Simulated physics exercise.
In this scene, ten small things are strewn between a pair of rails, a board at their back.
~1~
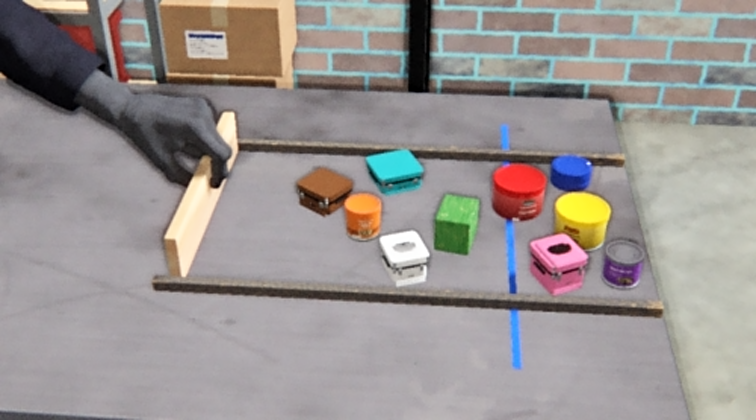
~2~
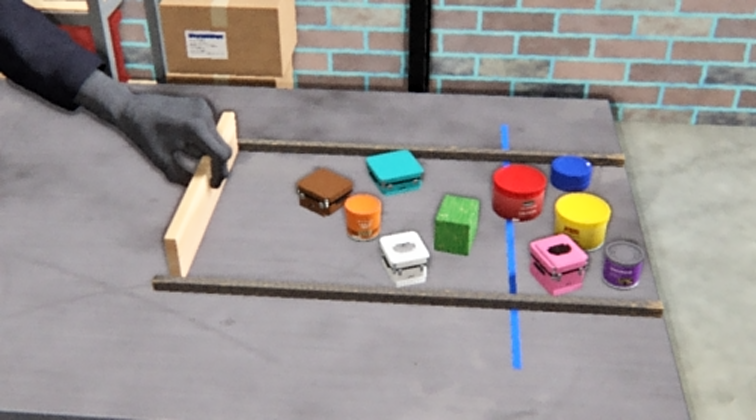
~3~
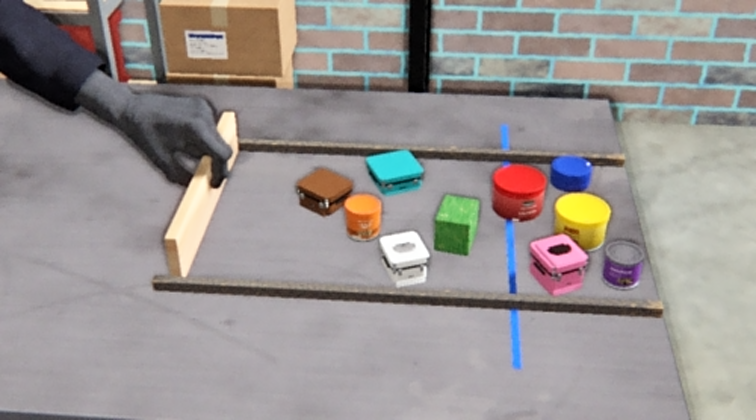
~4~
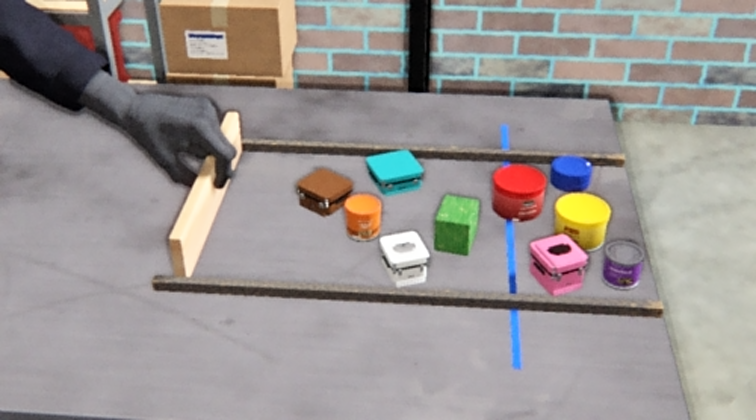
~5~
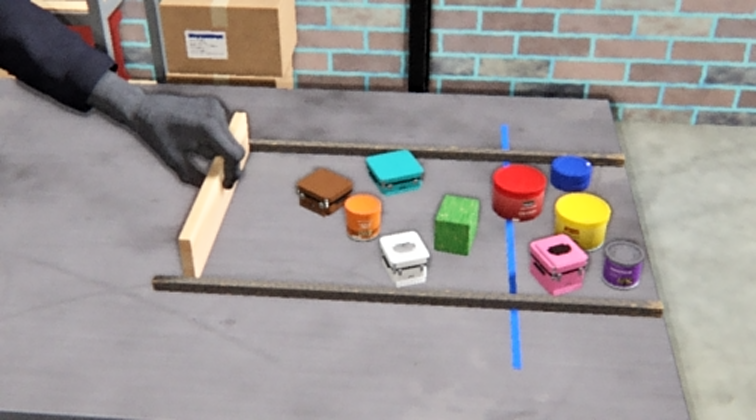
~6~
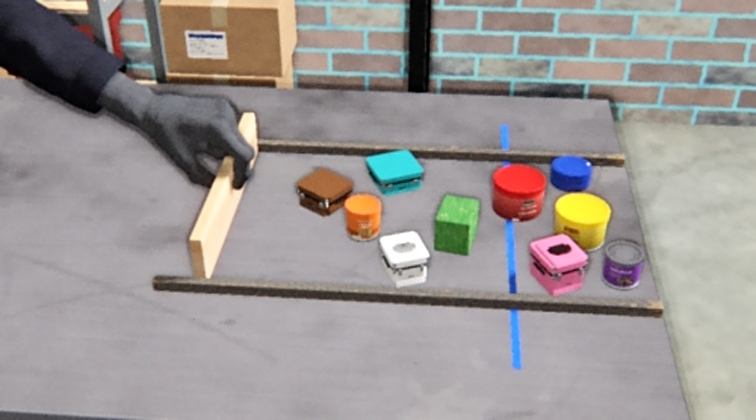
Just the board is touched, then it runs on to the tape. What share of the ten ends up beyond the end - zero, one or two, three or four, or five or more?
What ends up beyond the end is zero of them.
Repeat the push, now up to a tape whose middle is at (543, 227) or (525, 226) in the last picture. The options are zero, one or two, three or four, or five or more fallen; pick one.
In that order: None at all; none at all.
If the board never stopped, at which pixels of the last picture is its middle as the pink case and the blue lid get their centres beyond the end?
The middle is at (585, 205) when it's the pink case, and at (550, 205) when it's the blue lid.
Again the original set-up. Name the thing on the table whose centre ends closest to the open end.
The one you want is the purple pot.
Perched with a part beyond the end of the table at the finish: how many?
It's 0.
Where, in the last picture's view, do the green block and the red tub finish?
One ends up near (555, 242) and the other near (573, 188).
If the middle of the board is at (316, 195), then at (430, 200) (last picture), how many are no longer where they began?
Up to then 1, and up to the other point 5.
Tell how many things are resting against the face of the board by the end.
4 of them.
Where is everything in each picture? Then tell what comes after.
The first picture shows purple pot (622, 265); blue lid (571, 174); yellow tin (581, 223); board (205, 190); tape (510, 225).
The second picture shows blue lid (571, 174); board (205, 190).
The third picture shows yellow tin (581, 223); red tub (518, 193).
The fourth picture shows purple pot (622, 266); brown case (325, 193).
The fifth picture shows blue lid (571, 174); green block (456, 225).
The sixth picture shows purple pot (622, 266); blue lid (571, 174); yellow tin (581, 223); board (227, 191); tape (510, 225).
Soon after, none off yet; purple pot at rest near (622, 266); blue lid at rest near (571, 174); yellow tin at rest near (581, 223).
In the end, the number that fall off is zero.
